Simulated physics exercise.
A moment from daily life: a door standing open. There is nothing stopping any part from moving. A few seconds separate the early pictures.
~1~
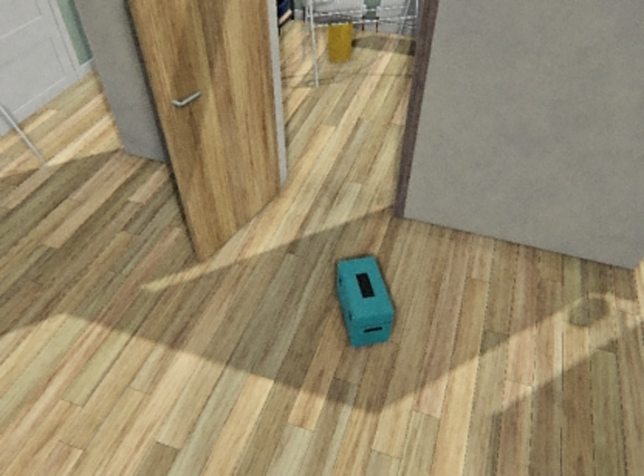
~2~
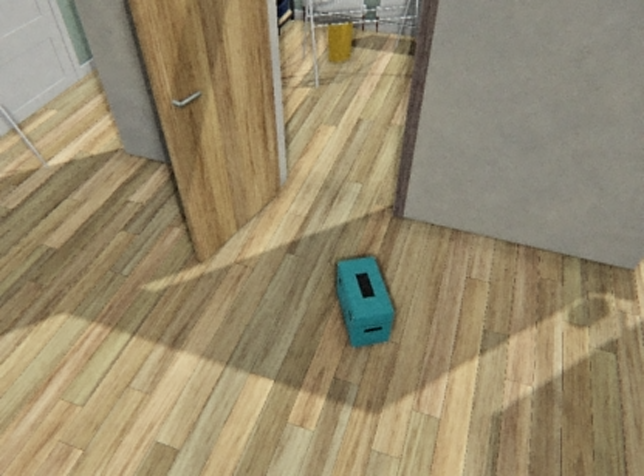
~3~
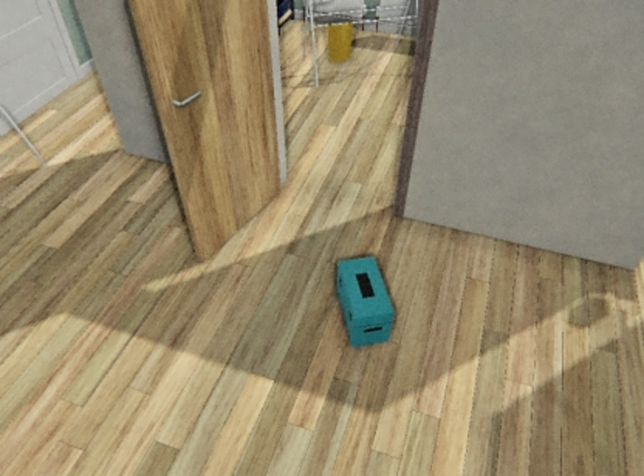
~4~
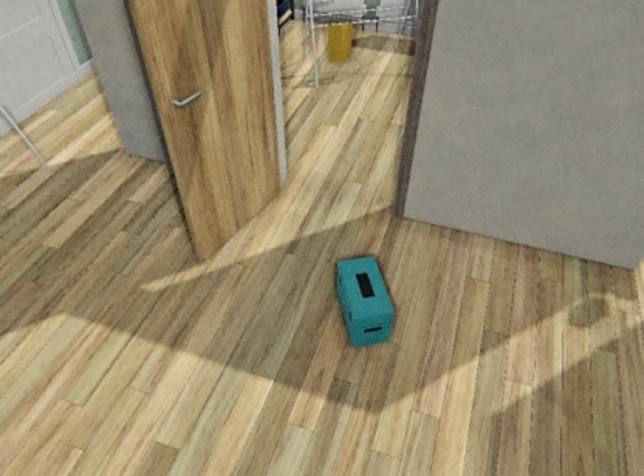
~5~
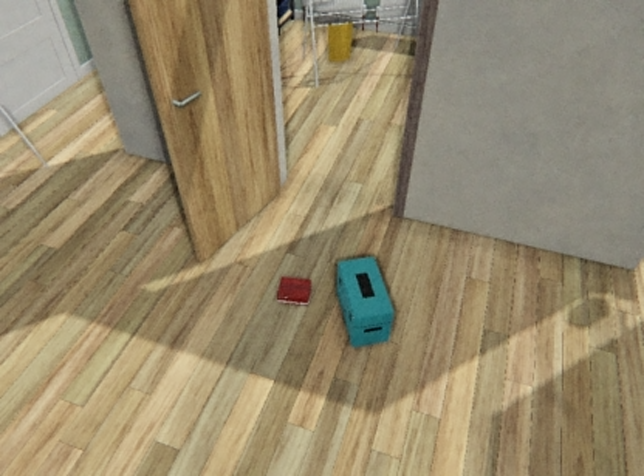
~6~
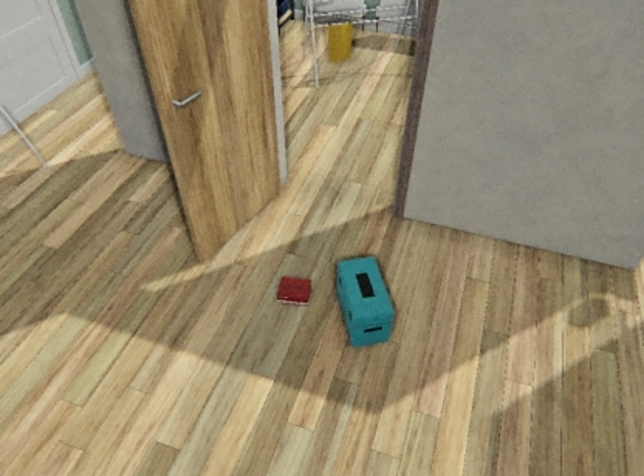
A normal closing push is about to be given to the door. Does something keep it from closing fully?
The door is likely to swing home.
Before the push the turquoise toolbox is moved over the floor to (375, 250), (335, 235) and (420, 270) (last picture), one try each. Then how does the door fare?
Well, on the first try it makes it all the way, on the second it is held back, and on the third it makes it all the way.
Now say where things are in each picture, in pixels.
The first frame shows door wide open and still; turquoise toolbox (363, 301).
The second frame shows door wide open and still; turquoise toolbox (363, 301).
The third frame shows door wide open and still; turquoise toolbox (363, 301).
The fourth frame shows door wide open and still; turquoise toolbox (363, 301).
The fifth frame shows door wide open and still; turquoise toolbox (363, 301).
The sixth frame shows door wide open and still; red box (295, 291); turquoise toolbox (363, 301).
Then, 0.70 s after the last picture, door 83° open.
Then, 1.40 s after the last picture, door 50° open.
Then, 2.10 s after the last picture, door 17° open.
At rest, door 0° open; both in place. Seen from the same camera at the end, red box near (295, 291).
